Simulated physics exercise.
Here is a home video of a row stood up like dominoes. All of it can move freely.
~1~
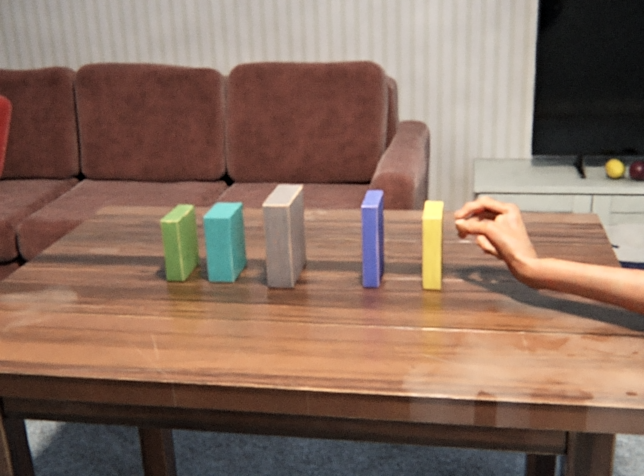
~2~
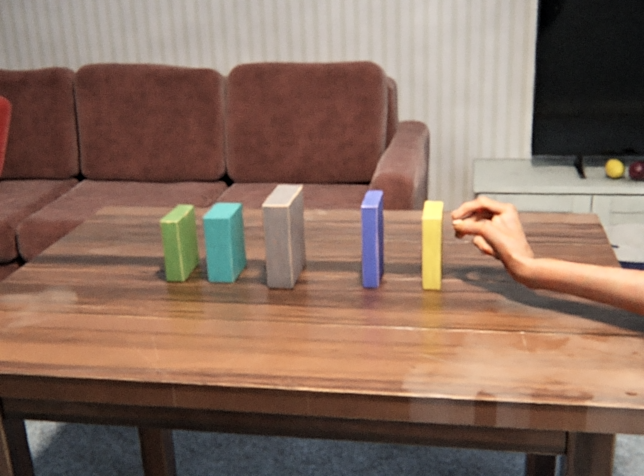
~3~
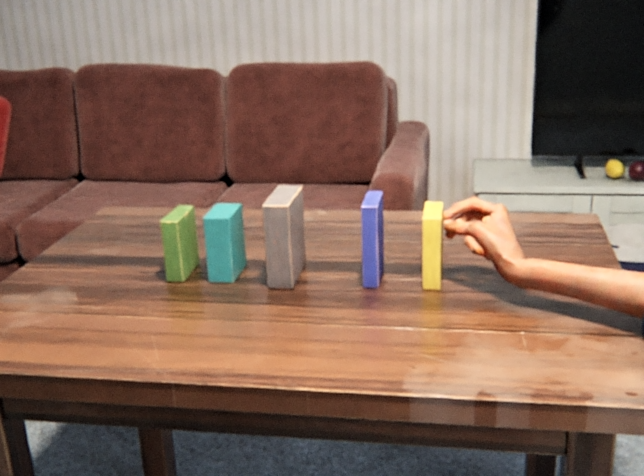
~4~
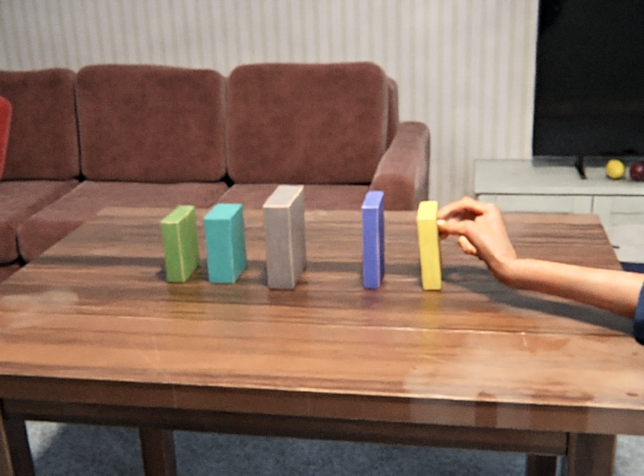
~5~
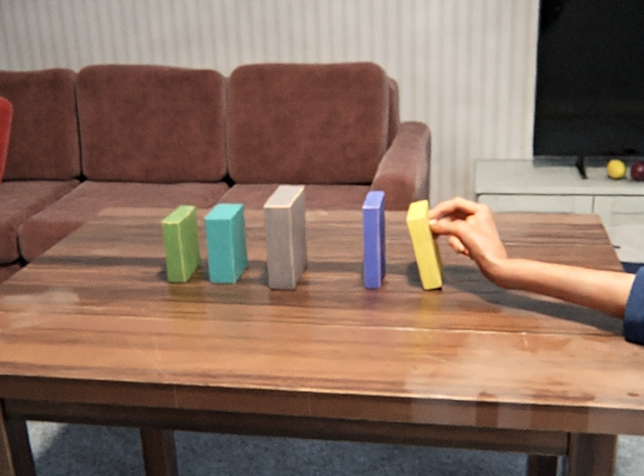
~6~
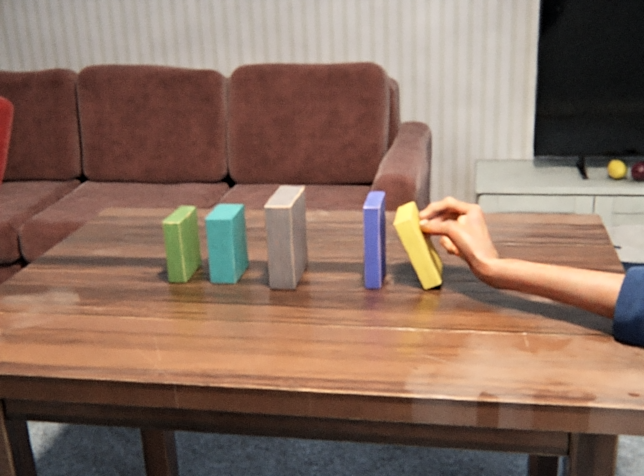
The clip opens on green, turquoise, grey, blue and yellow blocks standing in a row on a wooden table, with a hand just right of the yellow one. The hand moves left and touches the yellow block, then pushes it so it tilts leftward toward the blue one, while the others stay upright.
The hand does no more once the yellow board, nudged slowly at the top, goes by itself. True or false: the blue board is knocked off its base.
True.
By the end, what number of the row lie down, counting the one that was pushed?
5.
Then, 0.20 s past the last view, yellow board 59° over; blue board rocked 31° from its first pose near (352, 241).
Then, 0.50 s past the last view, yellow board 74° over; blue board on its side near (333, 262); grey board rocked 30° from its first pose; turquoise block rocked 7° from its first pose.
Then, 0.70 s past the last view, yellow board 74° over; blue board on its side near (330, 270); grey board rocked 55° from its first pose; turquoise block rocked 45° from its first pose.
Then, 0.80 s past the last view, yellow board 74° over; blue board on its side near (330, 270); grey board rocked 65° from its first pose; turquoise block rocked 66° from its first pose.
Finally, down or leaning hard on the table, blue board, grey board and turquoise block. Final places as the last picture's camera would see them, blue board near (330, 270).
